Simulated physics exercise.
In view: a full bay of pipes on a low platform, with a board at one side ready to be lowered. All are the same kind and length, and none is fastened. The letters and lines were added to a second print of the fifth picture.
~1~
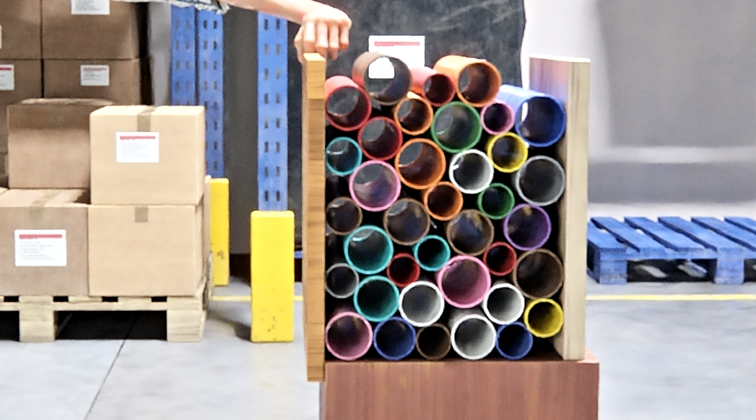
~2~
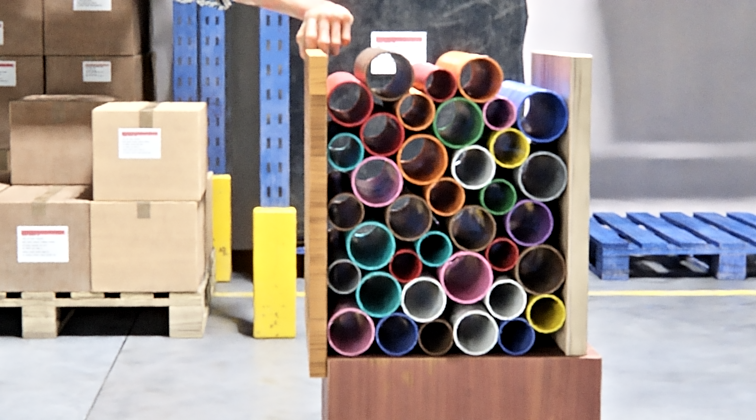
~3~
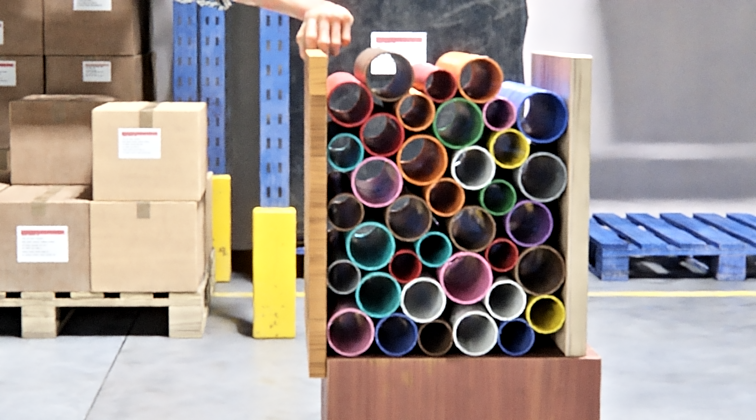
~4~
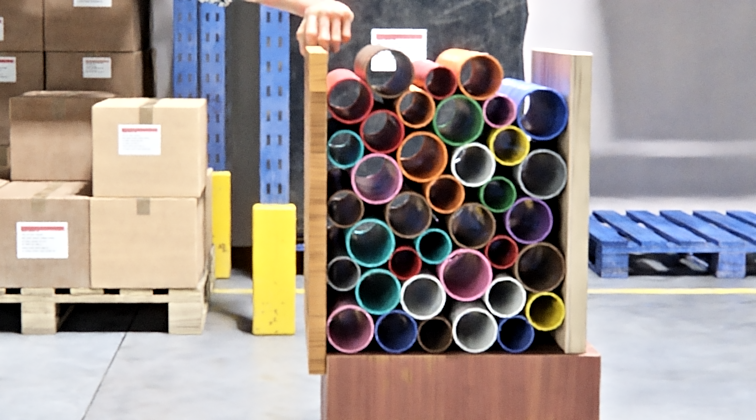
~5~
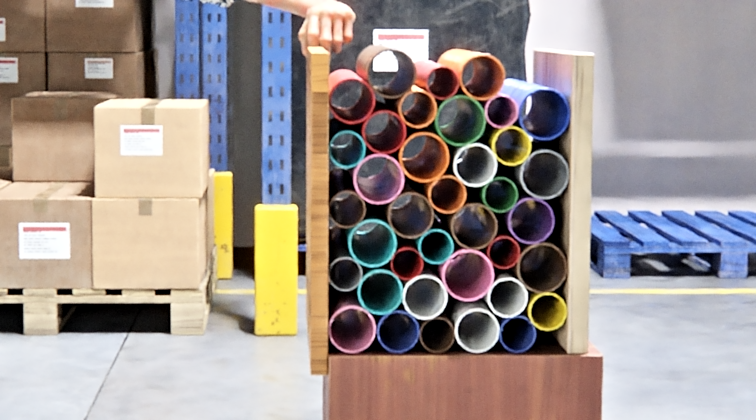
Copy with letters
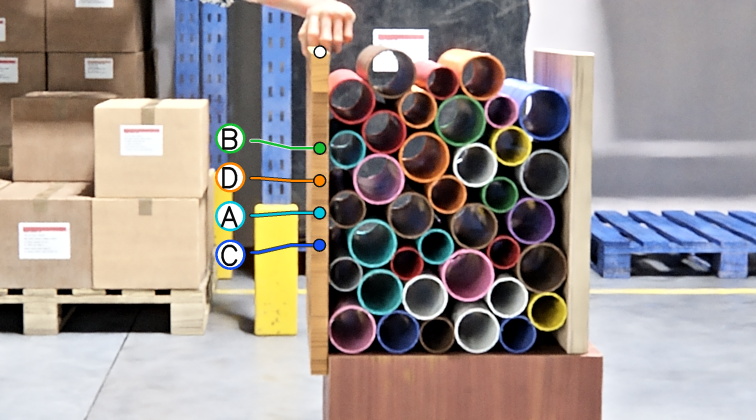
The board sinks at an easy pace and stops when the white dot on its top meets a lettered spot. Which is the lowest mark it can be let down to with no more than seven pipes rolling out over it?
Mark A is as low as it can go.
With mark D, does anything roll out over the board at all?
Yes.
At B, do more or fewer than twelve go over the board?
It loses fewer than twelve.
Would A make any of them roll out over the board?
Yes.
On the marked copy, A at (320, 213); B at (320, 148); C at (319, 245); D at (320, 181); the white dot at (320, 52).
Taking A. A third of the way, top of the board (329, 122).
Two thirds of the way, top of the board (329, 203).
When it is over, top of the board (329, 212), about four out over the board.
As for the rest, B two out over the board; C more than seven out over the board; D two out over the board.
